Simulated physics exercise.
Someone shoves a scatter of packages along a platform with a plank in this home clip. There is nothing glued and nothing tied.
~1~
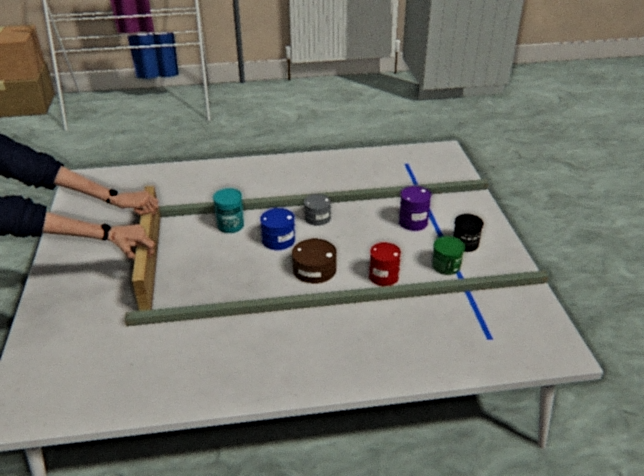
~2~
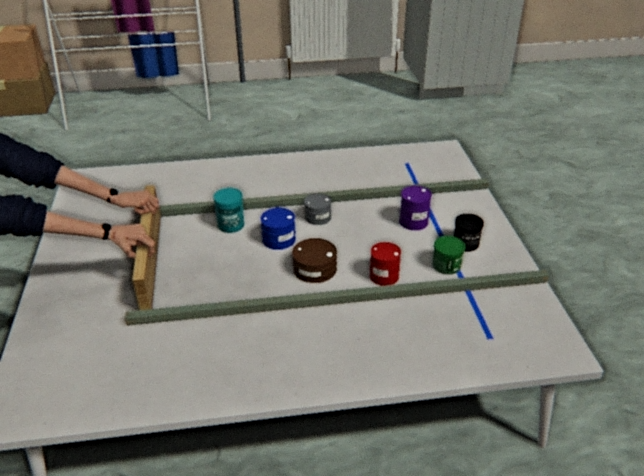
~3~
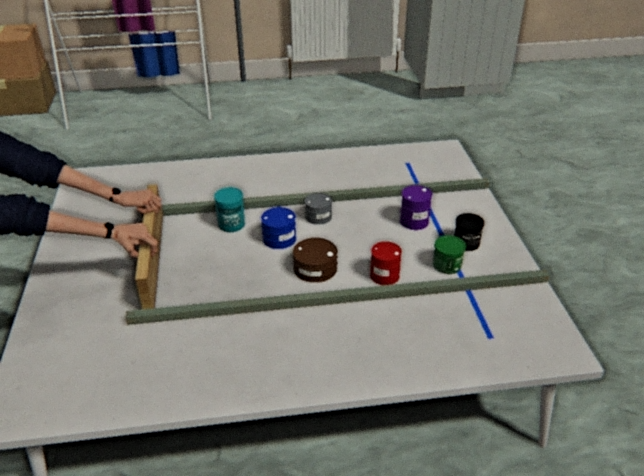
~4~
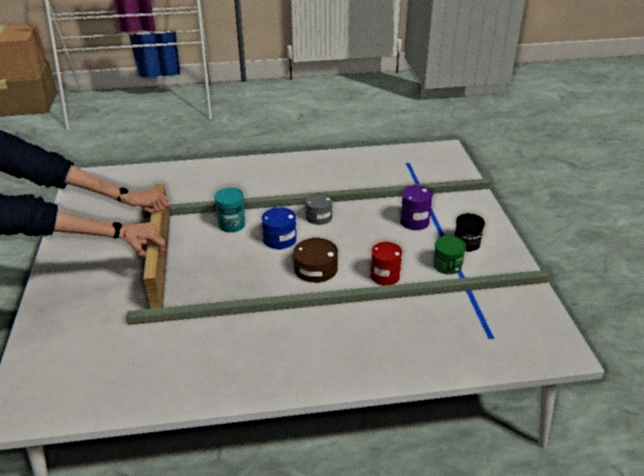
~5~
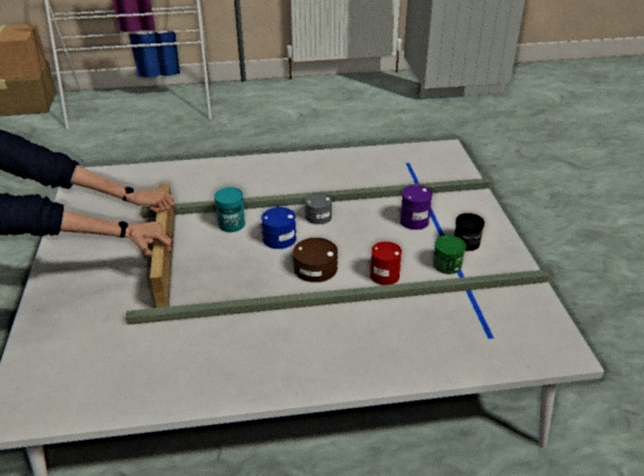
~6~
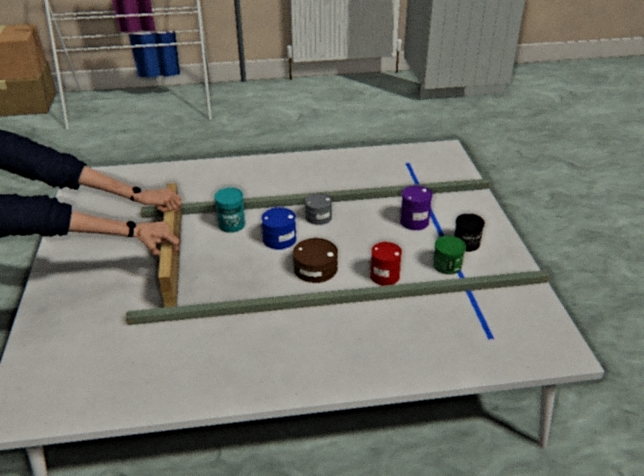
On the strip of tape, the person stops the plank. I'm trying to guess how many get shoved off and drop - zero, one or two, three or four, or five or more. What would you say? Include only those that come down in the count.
My prediction is no fallers.
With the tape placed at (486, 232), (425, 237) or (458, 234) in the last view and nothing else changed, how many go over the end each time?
In order: 4, 0 and 0.
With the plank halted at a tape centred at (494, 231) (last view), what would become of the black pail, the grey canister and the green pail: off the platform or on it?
Outcome - black pail: It is not there; grey canister: It is not there; green pail: It is not there.
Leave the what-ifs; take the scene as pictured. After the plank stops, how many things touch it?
The answer is 4.
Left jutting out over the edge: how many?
That'd be 0.
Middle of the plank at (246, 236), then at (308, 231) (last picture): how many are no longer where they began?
In order, the tallies are 1 and 4.
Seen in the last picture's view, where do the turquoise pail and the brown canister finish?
About (443, 192), and about (471, 241).
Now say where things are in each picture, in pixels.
Black pail (467, 233); green pail (448, 256); purple canister (415, 209); plank (148, 246); tape (441, 236), in the first frame.
Green pail (448, 255); grey canister (318, 209), in the second frame.
Purple canister (416, 208); blue canister (279, 228), in the third frame.
Black pail (469, 232); turquoise pail (231, 210), in the fourth frame.
Green pail (449, 255); brown canister (316, 260), in the fifth frame.
Black pail (469, 233); green pail (449, 255); purple canister (416, 208); plank (171, 243); tape (442, 236), in the sixth frame.
Soon after, none off yet; black pail at rest near (469, 233); green pail at rest near (449, 255); purple canister at rest near (416, 208).
Then, none off yet; black pail at rest near (469, 233); green pail moved a little near (455, 256); purple canister moved about its own width near (435, 209).
At rest, the number that fall off is zero.
